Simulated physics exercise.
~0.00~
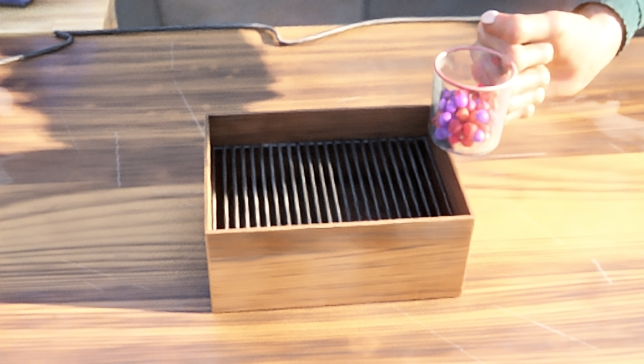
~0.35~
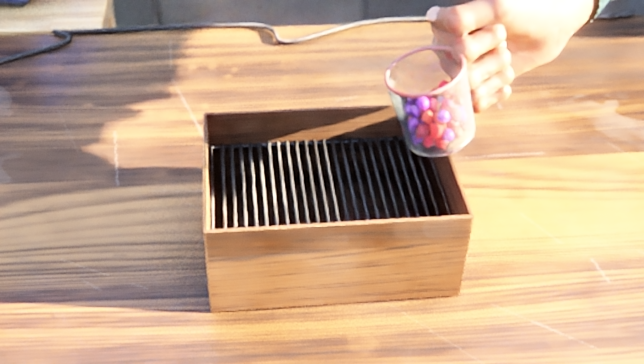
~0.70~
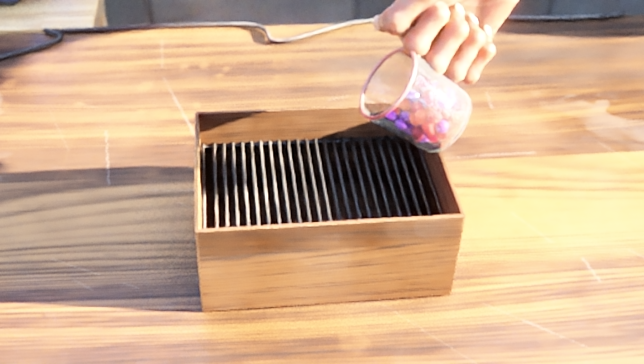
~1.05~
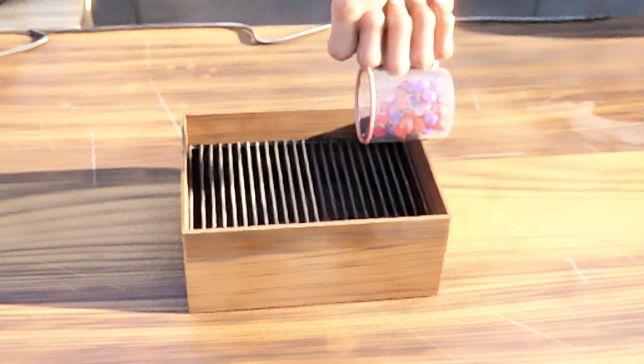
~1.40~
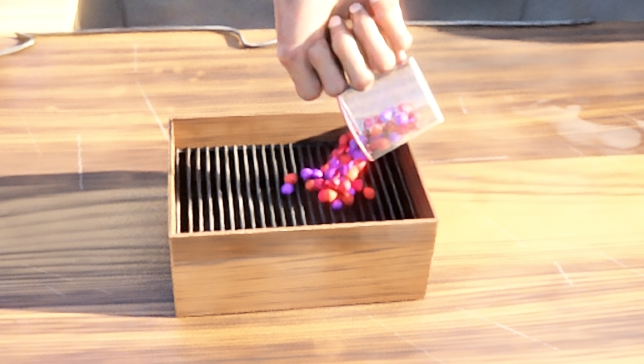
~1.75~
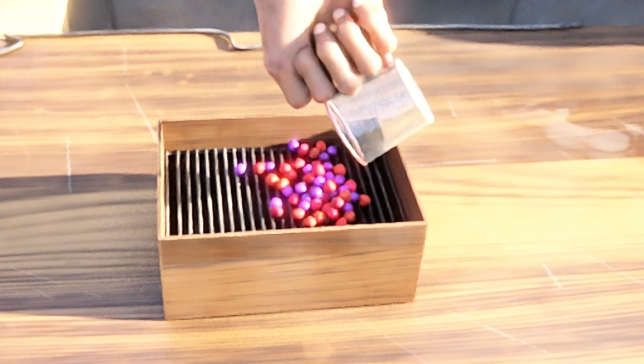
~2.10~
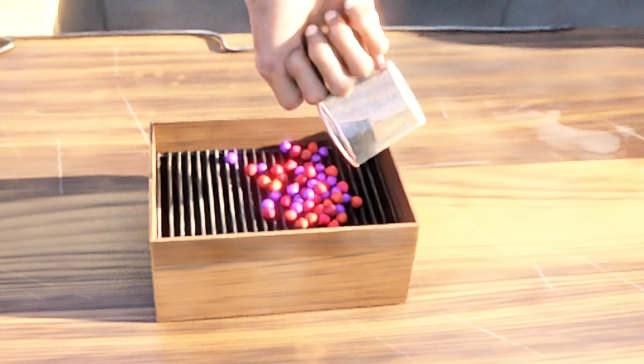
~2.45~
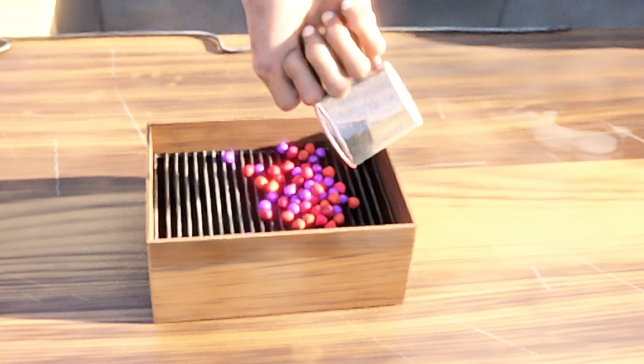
A hand holds a clear cup of small purple and red beads at the upper right of a sunlit wooden table, seen from above and in front. Below it sits an open wooden box with a rack of dark, closely spaced wires across it. The hand moves left over the box, tipping the cup onto its side and then further until its mouth points down. The beads tumble out onto the wires, a few rolling left. The cup empties, and the purple and red beads rest together in a loose heap on top of the rack while the hand still holds the tilted cup above.
